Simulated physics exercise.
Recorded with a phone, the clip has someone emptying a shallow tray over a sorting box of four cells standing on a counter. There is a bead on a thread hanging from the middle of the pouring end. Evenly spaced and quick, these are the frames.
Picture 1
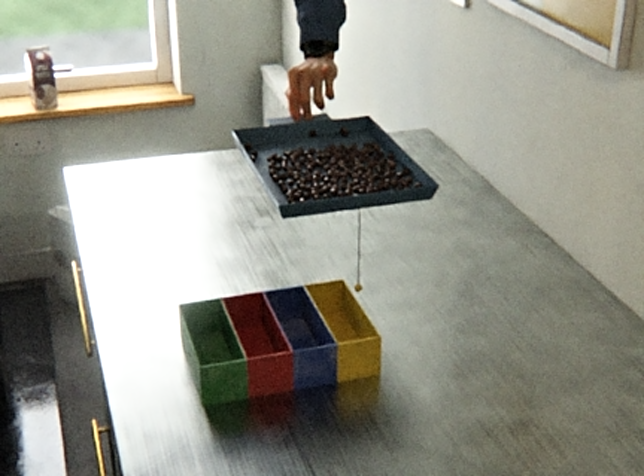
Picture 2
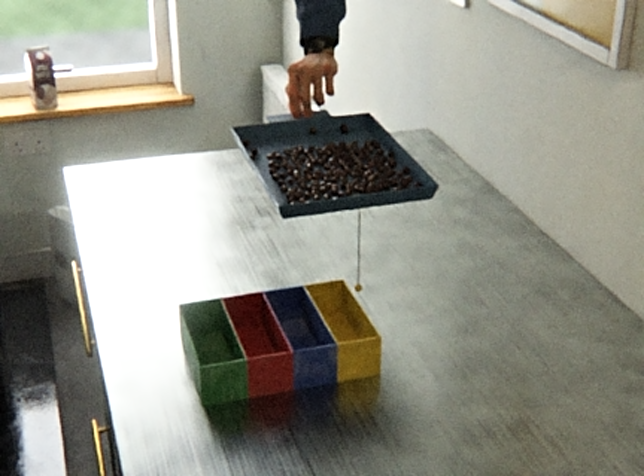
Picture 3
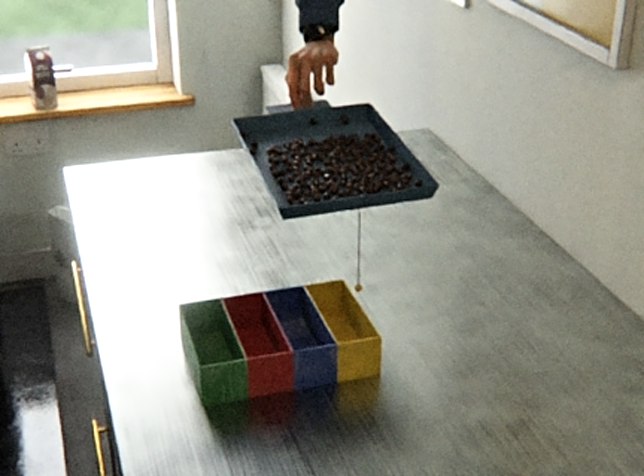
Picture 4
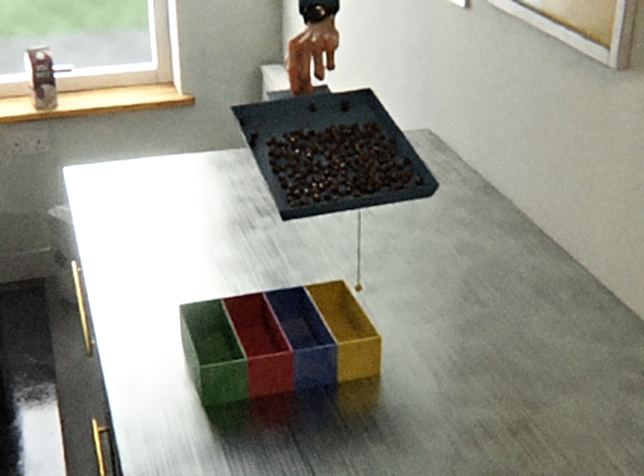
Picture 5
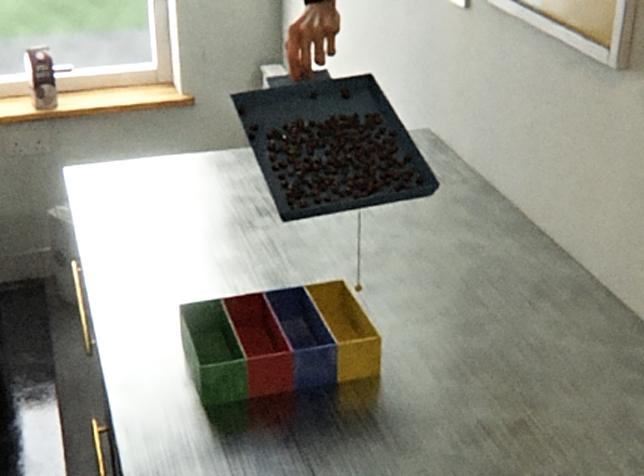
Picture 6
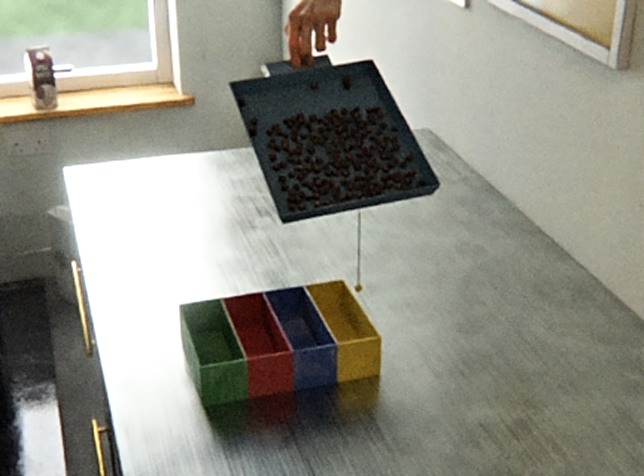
A hand holds a shallow dark tray of small dark brown balls above a grey counter, seen from slightly above by a still camera, with a window at left. Below sits a sorting box with green, red, blue and yellow cells from left to right, beside a bead hanging on a thread. The hand raises the tray's far side, tilting it steadily toward its near edge, lowest at left, and the balls begin shifting.
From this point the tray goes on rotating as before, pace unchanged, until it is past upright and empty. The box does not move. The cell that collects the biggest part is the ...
... Blue one.
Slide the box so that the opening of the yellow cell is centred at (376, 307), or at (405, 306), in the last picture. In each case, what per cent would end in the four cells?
90 %, 100 %.
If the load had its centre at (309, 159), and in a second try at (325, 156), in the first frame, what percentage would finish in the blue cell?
From the first start you get 50 in a hundred, from the second 40 in a hundred.
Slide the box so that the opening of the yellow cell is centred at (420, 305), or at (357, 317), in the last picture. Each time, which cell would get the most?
Try 1 - the cell in green. Try 2 - the cell in blue.
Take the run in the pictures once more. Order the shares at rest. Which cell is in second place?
Next after the leader comes the cell in yellow.
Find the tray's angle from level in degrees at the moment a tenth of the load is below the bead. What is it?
My estimate is some 65 degrees.
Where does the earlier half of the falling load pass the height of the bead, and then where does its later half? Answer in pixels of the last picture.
(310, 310) for the early half, (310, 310) for the late half.
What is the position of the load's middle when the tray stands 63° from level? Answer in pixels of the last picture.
Mark it at roughly (335, 206) in the final frame.
Shortly afterwards, tray tipped steeply; the bulk on the tray; only a few in the blue cell; only a few in the red cell; only a few in the yellow cell; a little falling or outside the box.
Next, tray tipped past a quarter turn; only a few on the tray; near a third in the blue cell; near a quarter in the yellow cell; a little in the red cell; only a few in the green cell; near a third falling or outside the box.
Some moments later, tray tipped past a quarter turn; near half in the blue cell; near a quarter in the yellow cell; a little in the red cell; only a few in the green cell; near a quarter falling or outside the box.
In the end, tray tipped past a quarter turn; near half in the blue cell; near a quarter in the yellow cell; a little in the red cell; only a few in the green cell; near a quarter outside the box.
